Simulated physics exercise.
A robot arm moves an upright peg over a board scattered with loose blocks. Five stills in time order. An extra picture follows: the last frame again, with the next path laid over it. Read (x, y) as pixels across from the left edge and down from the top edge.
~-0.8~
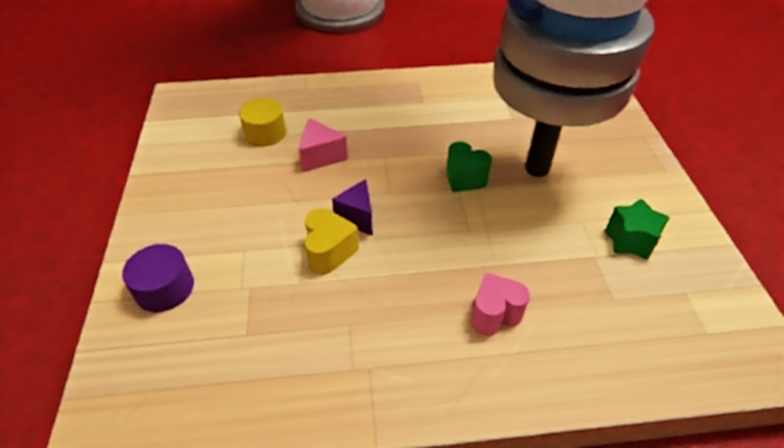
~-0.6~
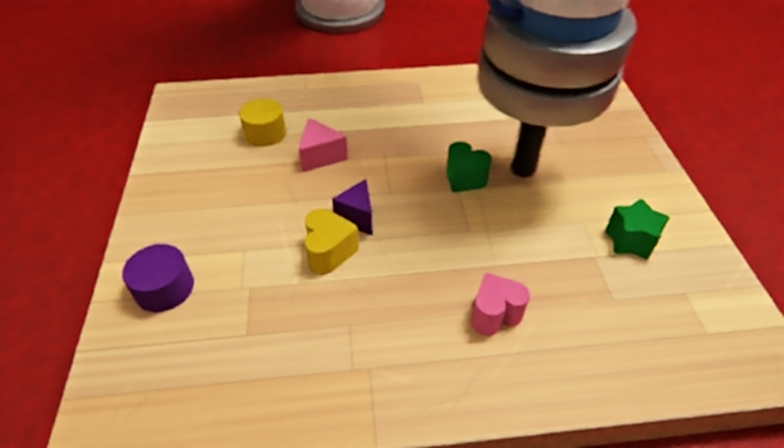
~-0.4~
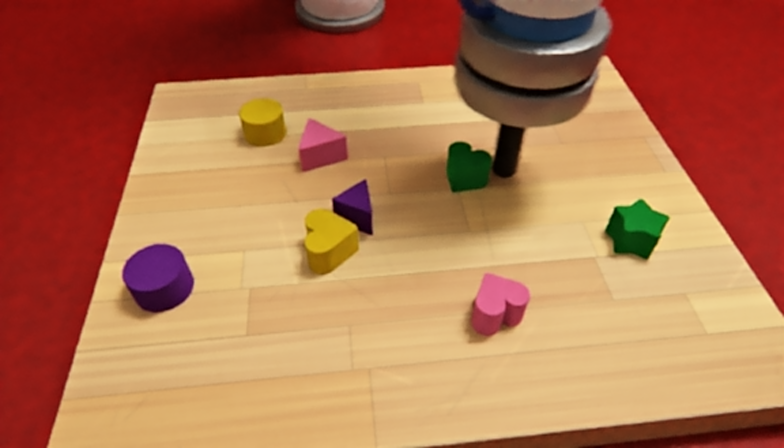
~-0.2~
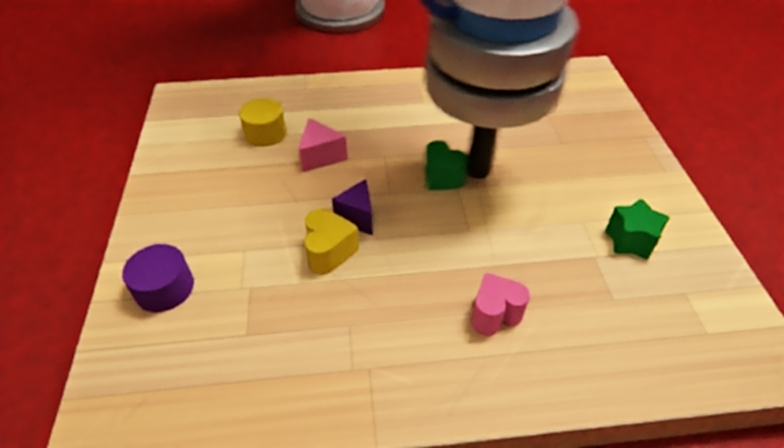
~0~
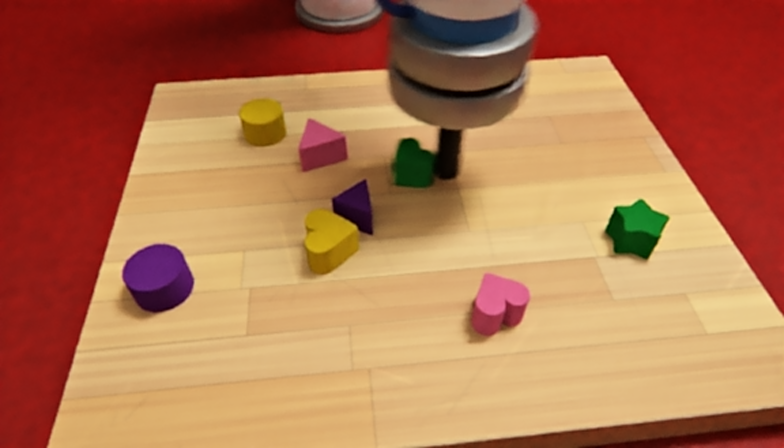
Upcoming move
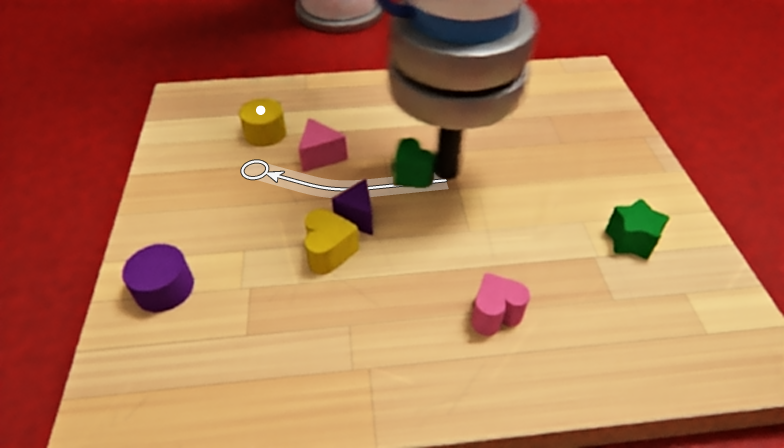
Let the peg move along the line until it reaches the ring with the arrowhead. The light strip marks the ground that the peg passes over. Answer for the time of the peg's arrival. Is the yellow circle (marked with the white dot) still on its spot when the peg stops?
Yes.
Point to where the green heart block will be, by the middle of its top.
I'd place it at (358, 146), taking the centre of its top.
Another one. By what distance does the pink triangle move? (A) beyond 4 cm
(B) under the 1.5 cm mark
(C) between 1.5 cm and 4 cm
Letter B.
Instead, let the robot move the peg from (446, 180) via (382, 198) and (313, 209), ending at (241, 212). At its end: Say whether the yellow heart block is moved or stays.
Once the peg is done, the yellow heart block is in a new spot.
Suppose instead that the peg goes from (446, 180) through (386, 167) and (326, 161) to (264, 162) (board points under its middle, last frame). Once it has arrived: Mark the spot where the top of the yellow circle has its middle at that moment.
For the centre of its top, I'd go with (242, 102).
Drawn move, from (446, 180) through (380, 187) and (314, 186) to (255, 170); the dot is on the yellow circle.
The first path, step by step. One third of the way, peg at (379, 180); green heart block at (366, 145), turned 85° clockwise.
Two thirds of the way, peg at (311, 178); green heart block at (358, 146).
At the end, peg at (253, 162); yellow circle still; pink triangle still; green heart block at (358, 146), turned 120° clockwise.
